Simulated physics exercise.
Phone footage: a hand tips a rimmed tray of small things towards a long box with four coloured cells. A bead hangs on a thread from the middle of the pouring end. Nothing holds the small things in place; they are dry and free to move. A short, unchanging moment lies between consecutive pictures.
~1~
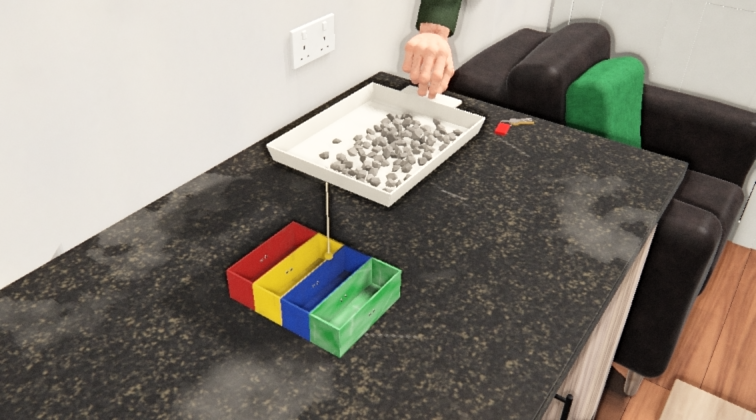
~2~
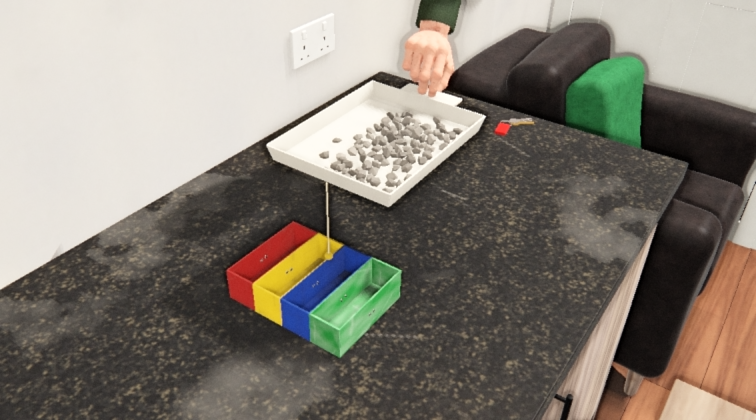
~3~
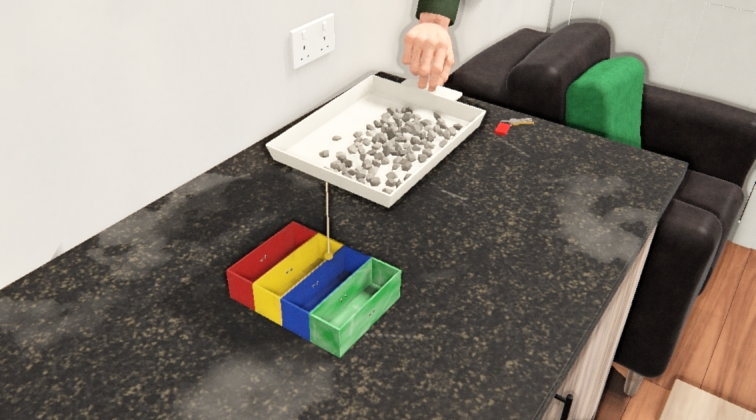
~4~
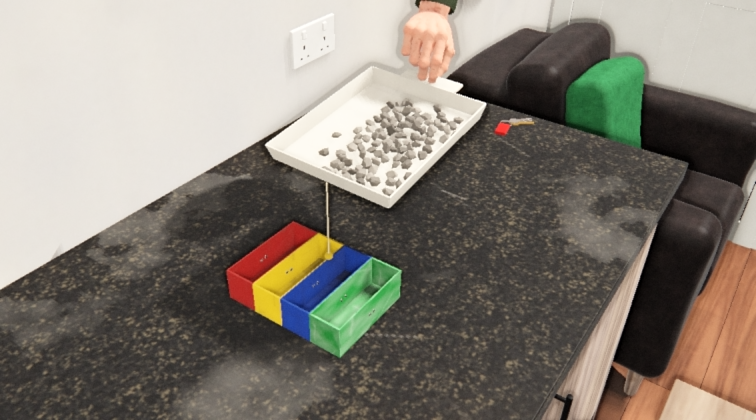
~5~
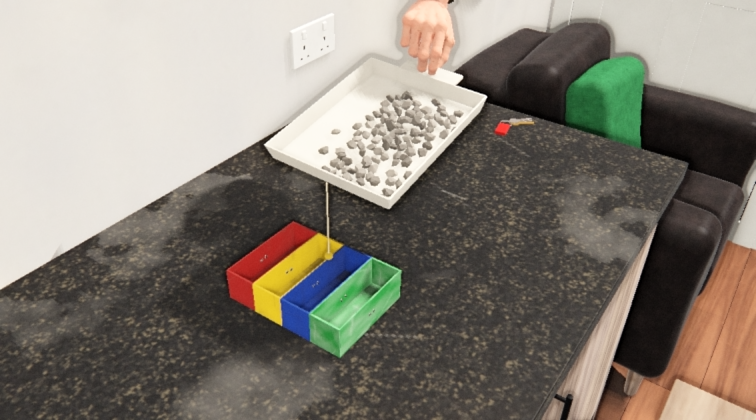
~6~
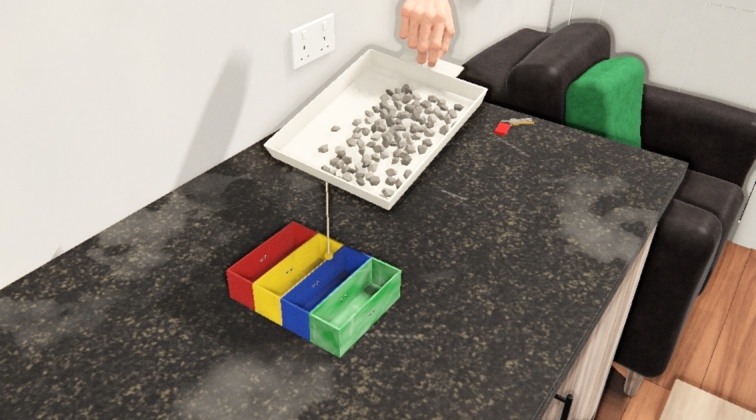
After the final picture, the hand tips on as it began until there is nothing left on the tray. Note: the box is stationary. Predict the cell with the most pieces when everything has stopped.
I would say the green cell.
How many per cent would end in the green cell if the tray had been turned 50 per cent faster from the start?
That comes to about 40 in every hundred.
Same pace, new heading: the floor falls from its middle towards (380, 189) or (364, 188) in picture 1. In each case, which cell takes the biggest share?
First try: Green. Second try: The cell in green.
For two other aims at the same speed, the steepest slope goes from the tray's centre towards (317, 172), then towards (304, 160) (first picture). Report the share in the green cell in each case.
Shares: About 0 in a hundred, then about 0 in a hundred.
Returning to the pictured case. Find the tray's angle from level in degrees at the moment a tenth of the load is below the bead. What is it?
Roughly 80 degrees of turn.
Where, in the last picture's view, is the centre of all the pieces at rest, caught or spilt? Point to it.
Last view, resting centre - approx. (345, 326).
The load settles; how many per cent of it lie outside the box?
Around 30 %.
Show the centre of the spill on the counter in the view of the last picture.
Those pieces end up centred close to (398, 354).
Soon, tray tipped steeply; all on the tray.
A while on, tray tipped right over; about a third on the tray; about a quarter in the green cell; a small part in the blue cell; a stray few in the yellow cell; about a third falling or outside the box.
Towards the end, tray tipped past a quarter turn; about half in the green cell; about a quarter in the blue cell; a small part in the yellow cell; about a third falling or outside the box.
Finally, tray tipped past a quarter turn; about half in the green cell; about a quarter in the blue cell; a small part in the yellow cell; none in the red cell; about a third outside the box.
